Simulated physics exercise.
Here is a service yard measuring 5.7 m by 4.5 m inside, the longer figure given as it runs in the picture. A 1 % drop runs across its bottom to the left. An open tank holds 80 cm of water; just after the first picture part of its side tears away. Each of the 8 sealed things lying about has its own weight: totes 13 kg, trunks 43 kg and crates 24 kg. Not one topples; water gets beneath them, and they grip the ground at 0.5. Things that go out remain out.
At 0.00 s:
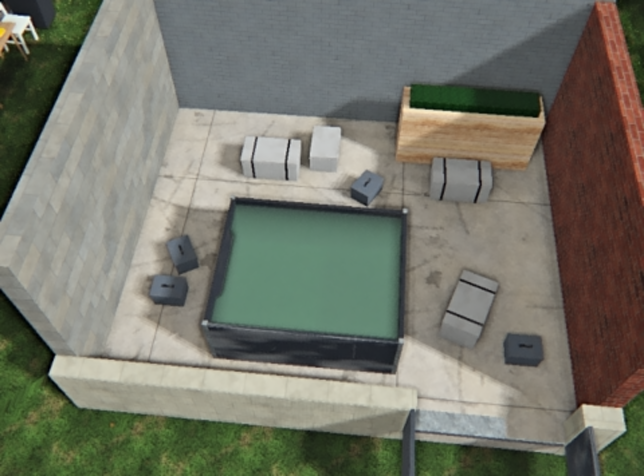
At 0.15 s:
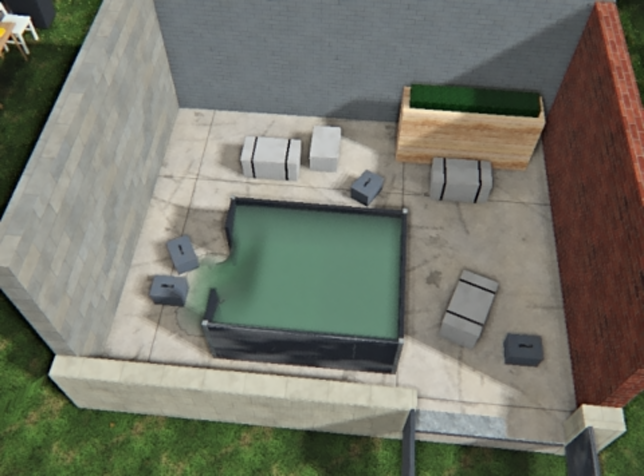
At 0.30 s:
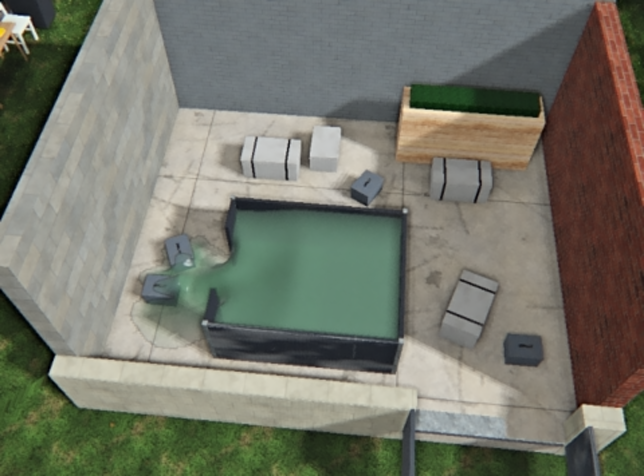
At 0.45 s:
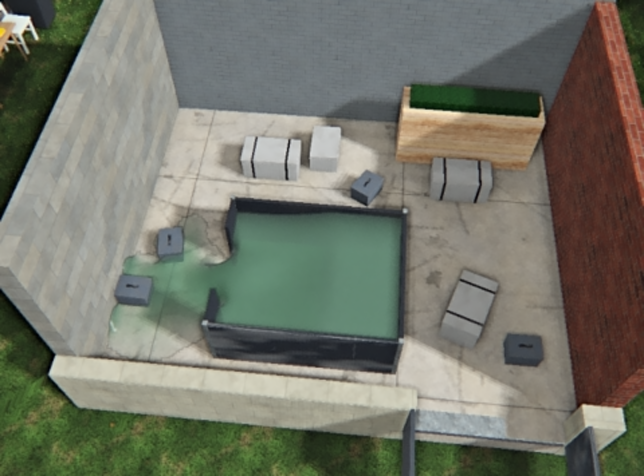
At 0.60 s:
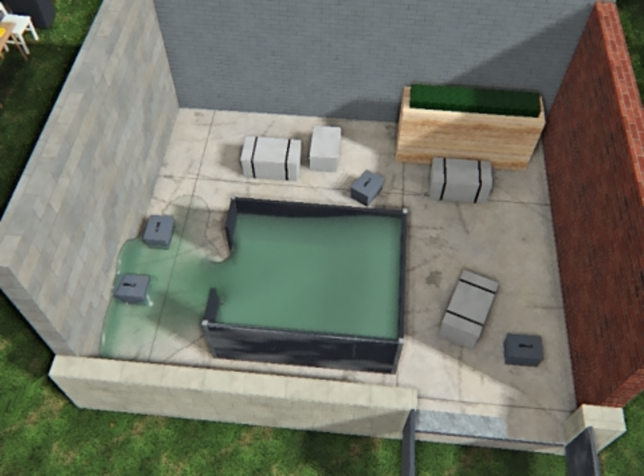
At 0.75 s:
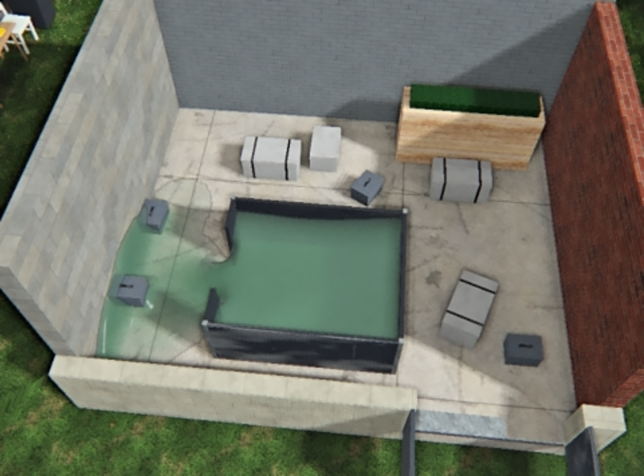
At first, a dark-walled tank of green water stands full in a walled yard among grey boxes and a wooden planter. Its left side opens and water pours out across the paving, pushing two small dark boxes toward the left wall, where the upper one slides farther up alongside it.
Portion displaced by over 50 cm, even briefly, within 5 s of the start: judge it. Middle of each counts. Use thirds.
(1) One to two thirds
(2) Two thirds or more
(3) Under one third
The answer is 1.
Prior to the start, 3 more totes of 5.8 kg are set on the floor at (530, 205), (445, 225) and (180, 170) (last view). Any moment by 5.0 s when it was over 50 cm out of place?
Reading them off in order: Not beyond, not beyond, clears the mark.
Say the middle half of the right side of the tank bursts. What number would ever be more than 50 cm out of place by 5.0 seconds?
In that case the number is 2.
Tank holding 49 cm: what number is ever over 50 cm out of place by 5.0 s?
I count 2 of them in that case.
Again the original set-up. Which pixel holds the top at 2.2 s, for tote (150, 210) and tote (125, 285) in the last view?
Somewhere around (255, 106) and (196, 358).
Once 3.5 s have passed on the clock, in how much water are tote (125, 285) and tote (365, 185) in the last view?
20 and 4 cm.
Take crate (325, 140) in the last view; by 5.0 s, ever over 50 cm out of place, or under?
Result: Above the line.
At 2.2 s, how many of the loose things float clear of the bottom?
The number is 2.
After 1.1 s 2 of 8 are over 50 cm from their spots; 1 afloat.
After 2.2 s 2 of 8 are over 50 cm from their spots; 2 afloat.
After 3.5 s 2 of 8 are over 50 cm from their spots; 1 afloat.
After 5.0 s 3 of 8 are over 50 cm from their spots, and 3 have been at some point; 1 afloat.
